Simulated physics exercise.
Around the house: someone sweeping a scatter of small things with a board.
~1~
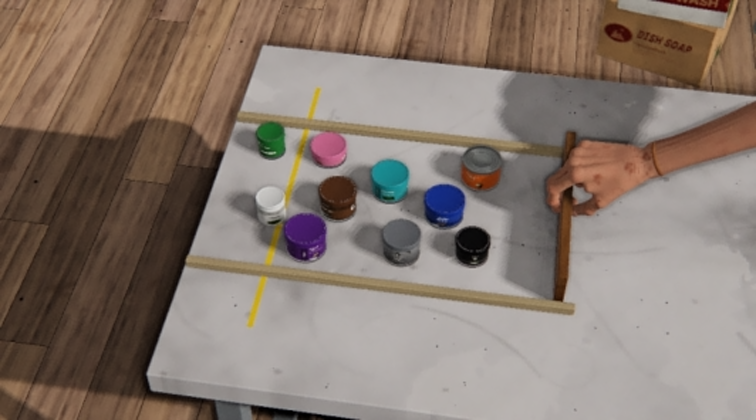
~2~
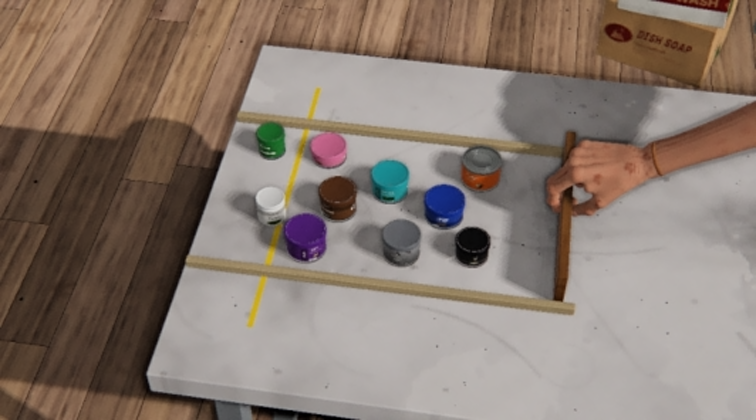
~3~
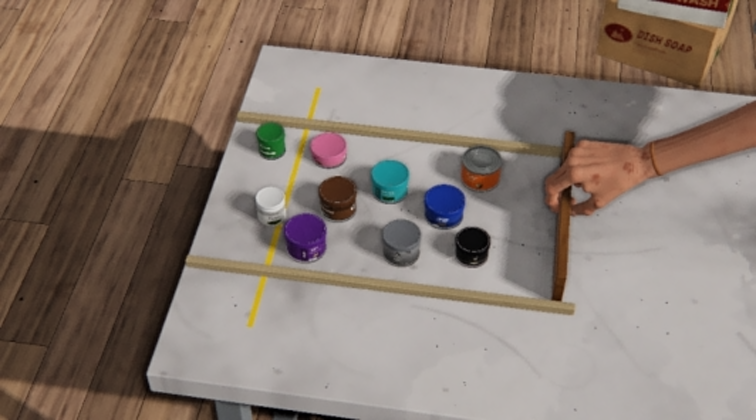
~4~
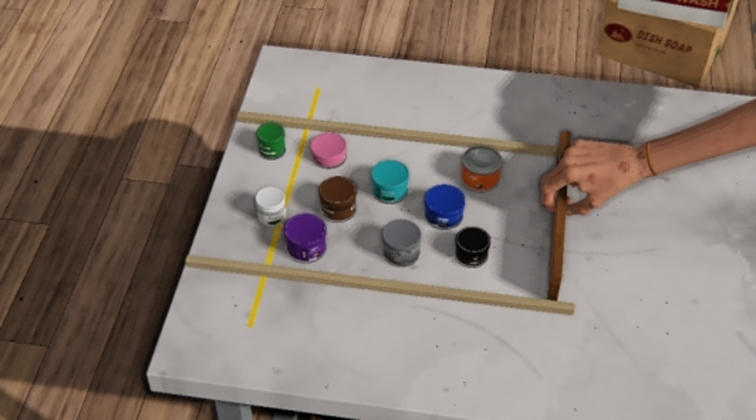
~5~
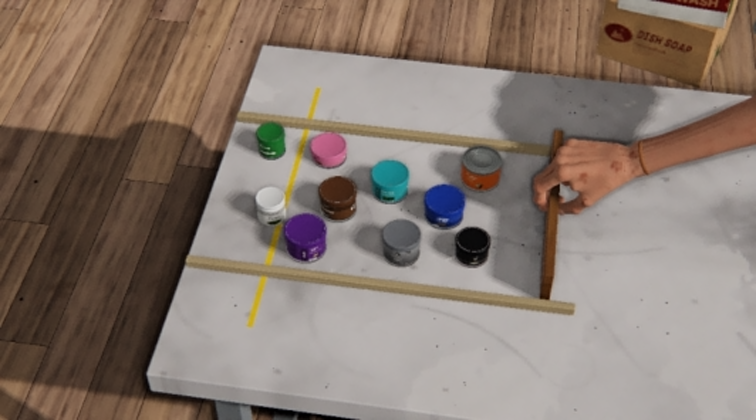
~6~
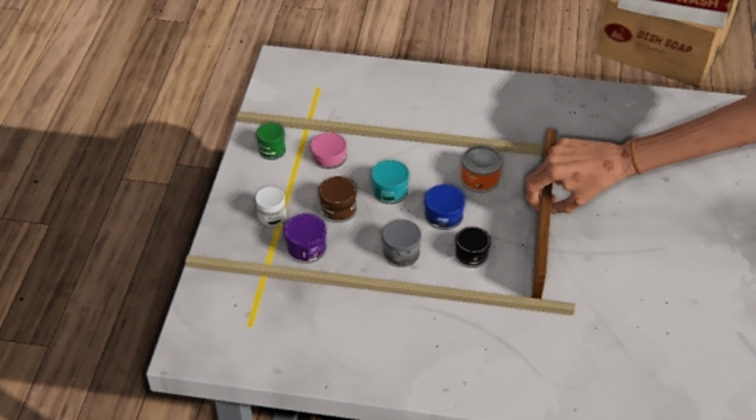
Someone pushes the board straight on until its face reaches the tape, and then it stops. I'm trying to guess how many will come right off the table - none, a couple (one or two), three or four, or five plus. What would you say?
Lost one or two.
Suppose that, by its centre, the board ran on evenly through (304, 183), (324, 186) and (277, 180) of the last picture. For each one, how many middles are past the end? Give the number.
Place by place: 0, 0 and 2.
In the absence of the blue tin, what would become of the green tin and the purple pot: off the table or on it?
Well, the green tin goes off the edge while the purple pot is still there.
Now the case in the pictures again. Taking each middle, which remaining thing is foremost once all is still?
The foremost one is the white tub.
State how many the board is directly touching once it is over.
At rest, 4 are in contact.
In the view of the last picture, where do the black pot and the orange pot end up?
Around (263, 215) and around (282, 140).
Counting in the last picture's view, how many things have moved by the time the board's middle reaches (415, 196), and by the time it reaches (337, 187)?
Respectively 5 and 10.
A little later, none off yet; green tin at rest near (271, 141); white tub at rest near (271, 207); pink tin at rest near (329, 151).
When it is over, the number that fall off is one or two; down, green tin.
